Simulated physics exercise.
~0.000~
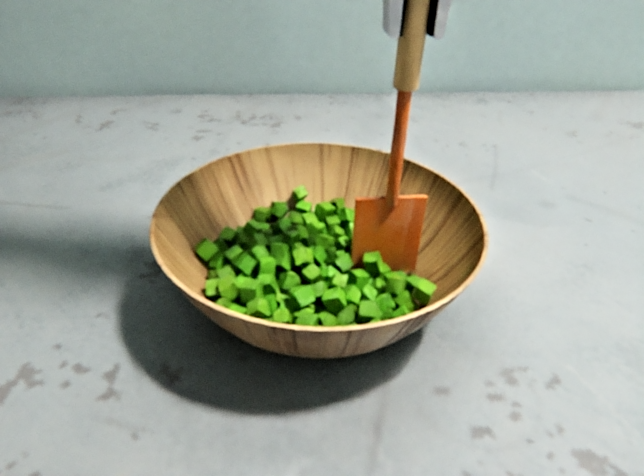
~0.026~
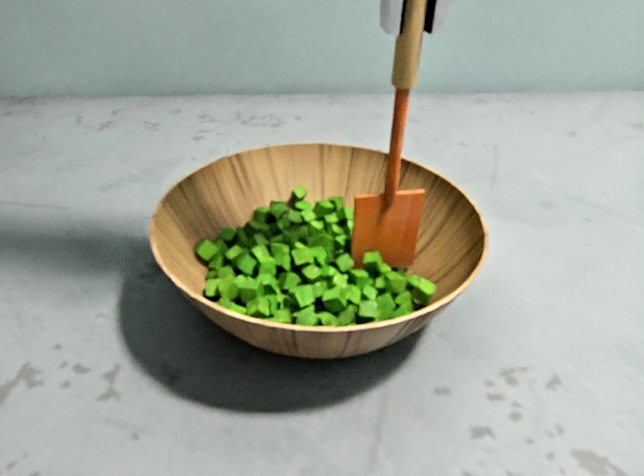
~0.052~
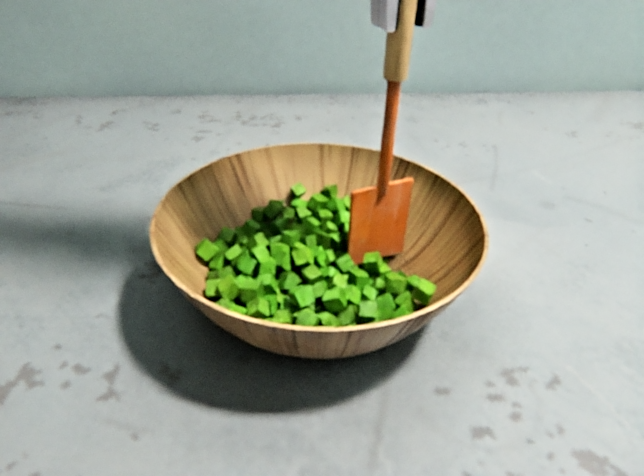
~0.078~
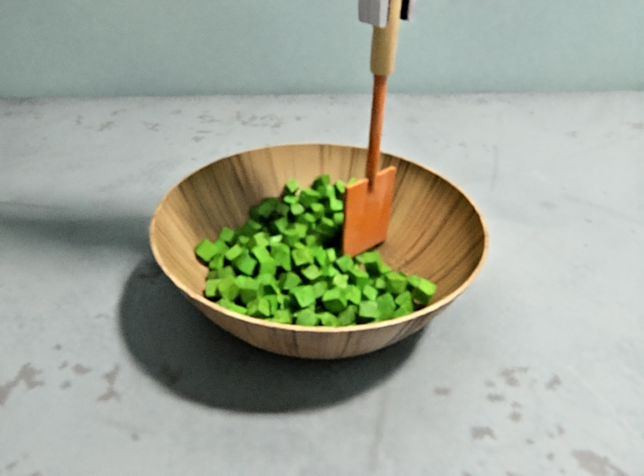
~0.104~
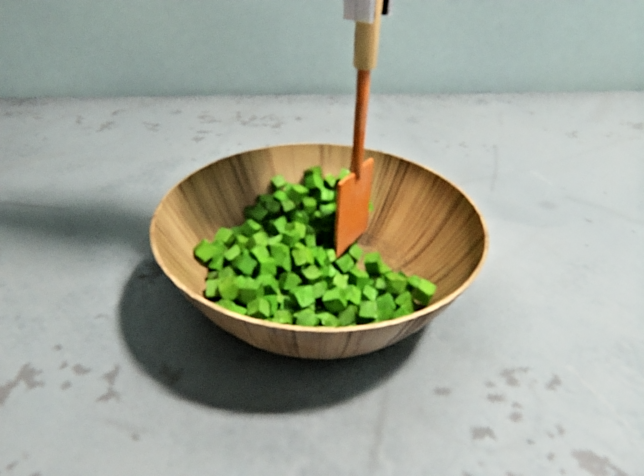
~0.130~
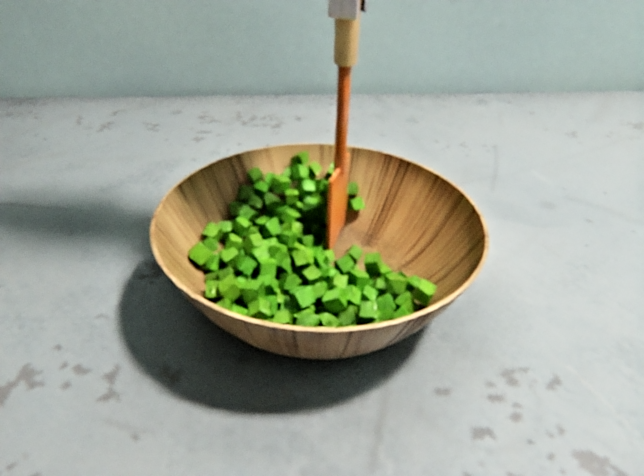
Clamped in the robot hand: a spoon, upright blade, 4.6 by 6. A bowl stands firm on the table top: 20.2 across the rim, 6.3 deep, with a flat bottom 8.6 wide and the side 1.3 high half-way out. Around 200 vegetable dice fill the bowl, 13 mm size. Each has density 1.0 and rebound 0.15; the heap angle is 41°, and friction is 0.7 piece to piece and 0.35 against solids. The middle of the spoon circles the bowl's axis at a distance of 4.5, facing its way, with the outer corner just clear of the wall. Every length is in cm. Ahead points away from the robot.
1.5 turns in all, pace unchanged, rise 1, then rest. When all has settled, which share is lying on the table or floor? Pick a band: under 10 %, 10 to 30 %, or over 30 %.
10 to 30 %.
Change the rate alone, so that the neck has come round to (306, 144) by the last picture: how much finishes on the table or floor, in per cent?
I'd say near 25 per cent.
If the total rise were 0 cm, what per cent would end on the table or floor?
20 per cent, roughly.
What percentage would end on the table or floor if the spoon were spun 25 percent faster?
It would come to around 25 percent.
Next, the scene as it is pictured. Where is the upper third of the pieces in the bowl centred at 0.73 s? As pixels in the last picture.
I'd put it close to (289, 175).
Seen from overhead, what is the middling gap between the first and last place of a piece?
About 9 centimetres.
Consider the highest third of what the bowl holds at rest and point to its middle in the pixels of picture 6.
Looks like roughly (265, 312) to me.
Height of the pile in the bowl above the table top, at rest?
I'd guess close to 6.0 centimetres.
After 0.43 s, 251° round, highest piece 8 above the table; 192 in the bowl, 6 on the table or floor, 7 in flight or on the tool.
After 0.73 s, 76° round, highest piece 8 above the table; 169 in the bowl, 32 on the table or floor, 4 in flight or on the tool.
After 1.08 s, 180° round, highest piece 6 above the table; 163 in the bowl, 42 on the table or floor.
After 1.78 s, 180° round, highest piece 6 above the table; 163 in the bowl, 42 on the table or floor.
At rest, 163 in the bowl, 42 on the table or floor. That is 20 % on the table or floor.
